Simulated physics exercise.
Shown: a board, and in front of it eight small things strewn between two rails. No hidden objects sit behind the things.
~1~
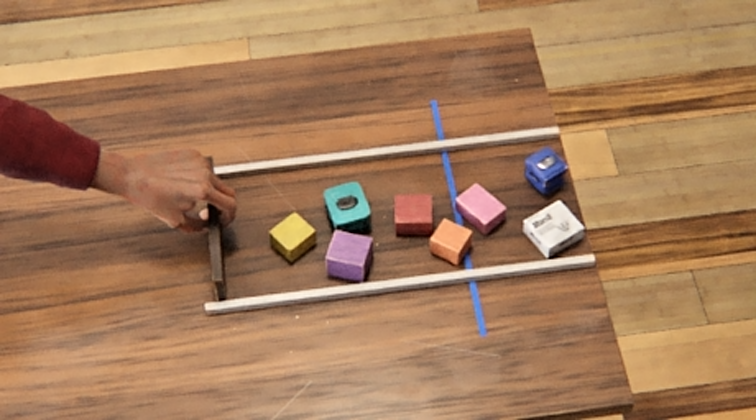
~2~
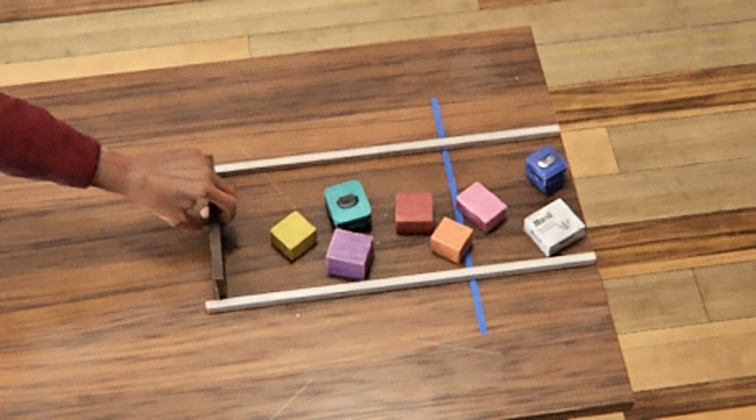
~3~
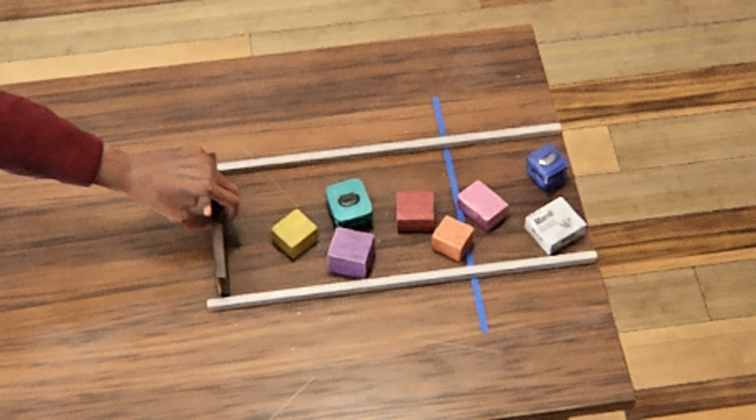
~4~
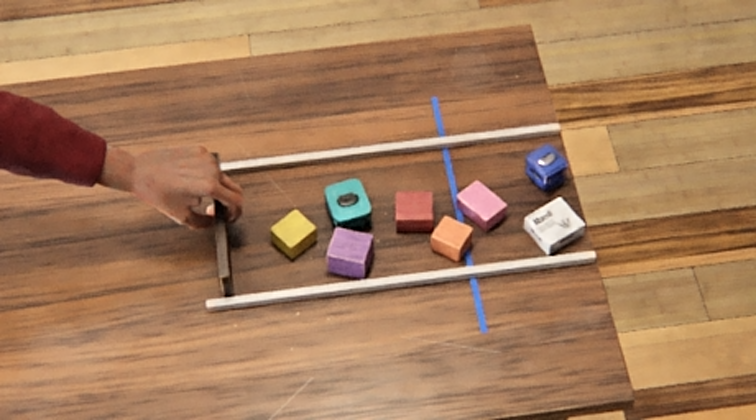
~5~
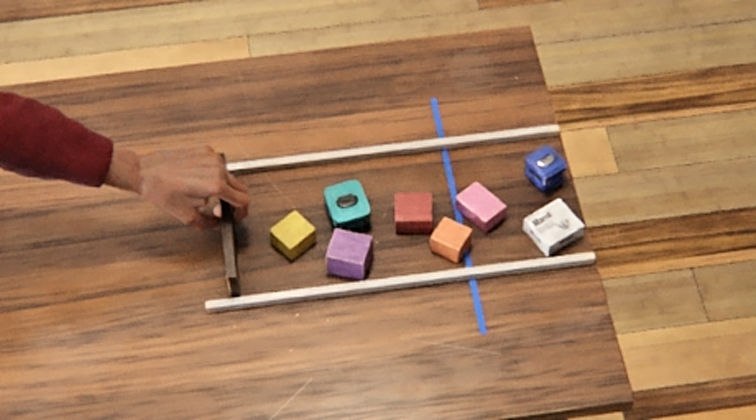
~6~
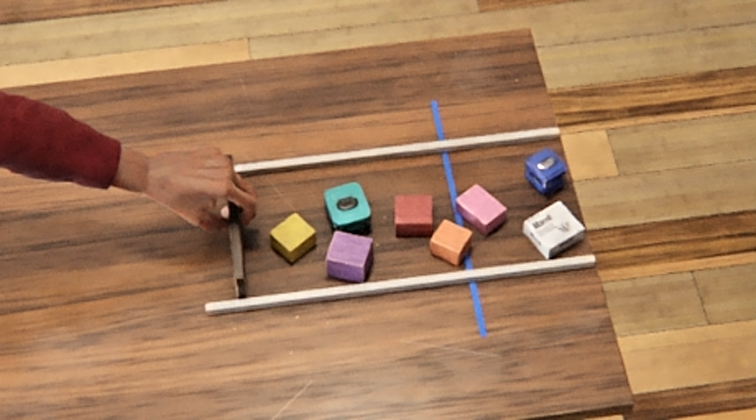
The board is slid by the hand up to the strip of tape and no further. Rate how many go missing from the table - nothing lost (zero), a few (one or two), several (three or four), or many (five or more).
Nothing lost.
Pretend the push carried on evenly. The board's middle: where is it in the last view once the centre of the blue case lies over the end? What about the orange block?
Middle: Roughly (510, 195); roughly (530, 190).
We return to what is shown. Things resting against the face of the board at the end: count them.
The count is 3.
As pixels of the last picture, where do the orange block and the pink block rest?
In the last picture the orange block sits around (515, 245) and the pink block around (546, 204).
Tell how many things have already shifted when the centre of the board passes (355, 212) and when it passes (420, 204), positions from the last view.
One spot: 4. Other spot: 6.
Early on, none off yet; blue case at rest near (545, 172); white box at rest near (554, 230); pink block at rest near (481, 210).
A while later, none off yet; blue case at rest near (545, 172); white box moving near (557, 231); pink block travelled about its own width near (519, 207).
Finally, the number that fall off is zero.
